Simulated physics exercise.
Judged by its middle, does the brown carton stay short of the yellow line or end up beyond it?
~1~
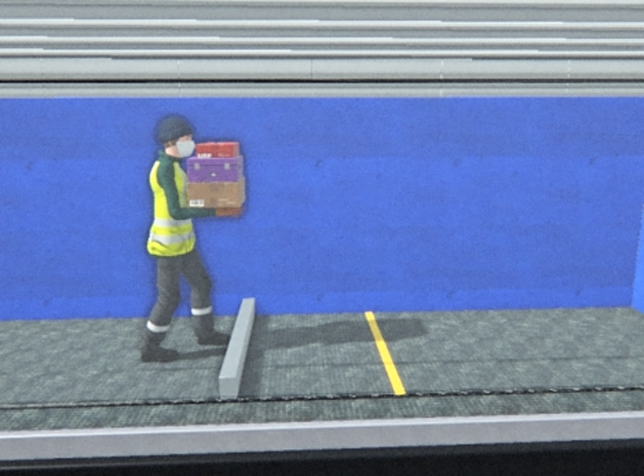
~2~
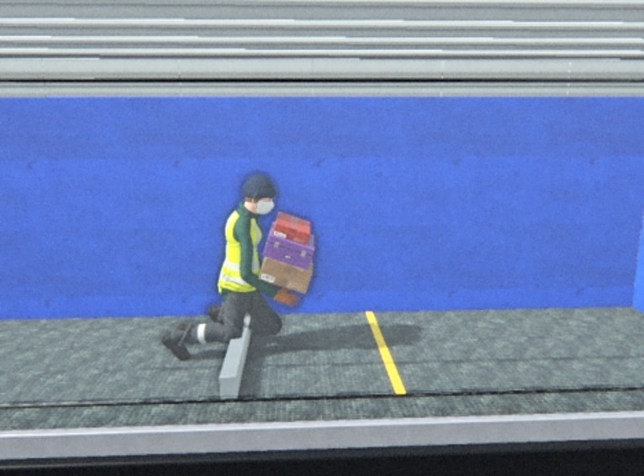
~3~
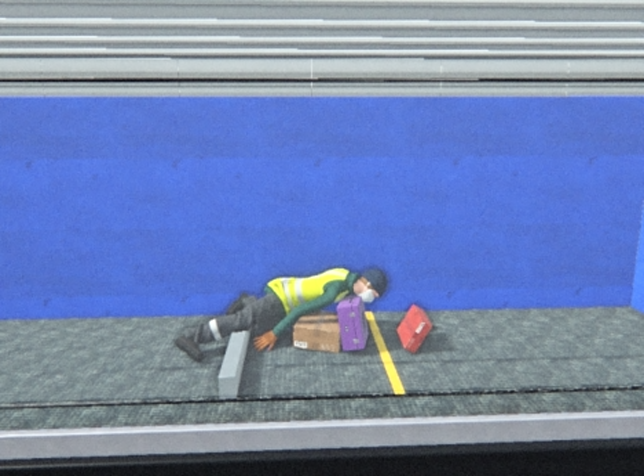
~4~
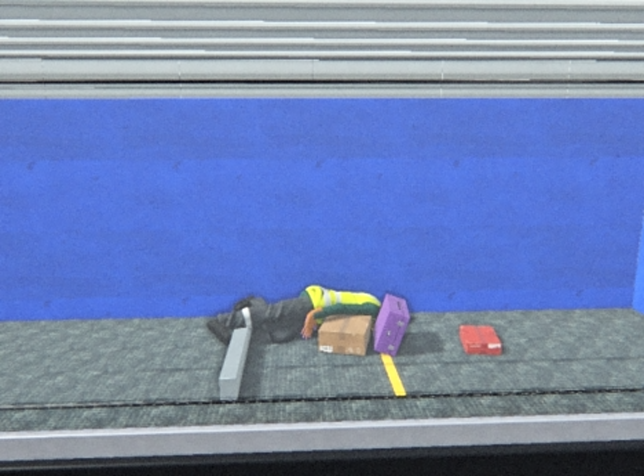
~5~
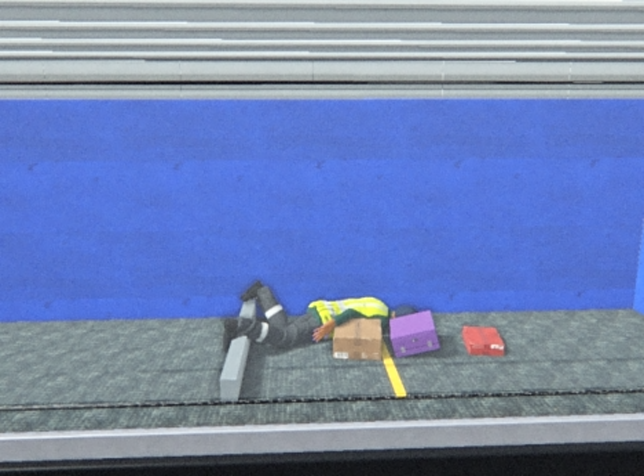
The brown carton stays short of the yellow line, coming to rest with its middle just to the left of it.
A courier falls forward over a rail, spilling boxes, the brown one short of the line.
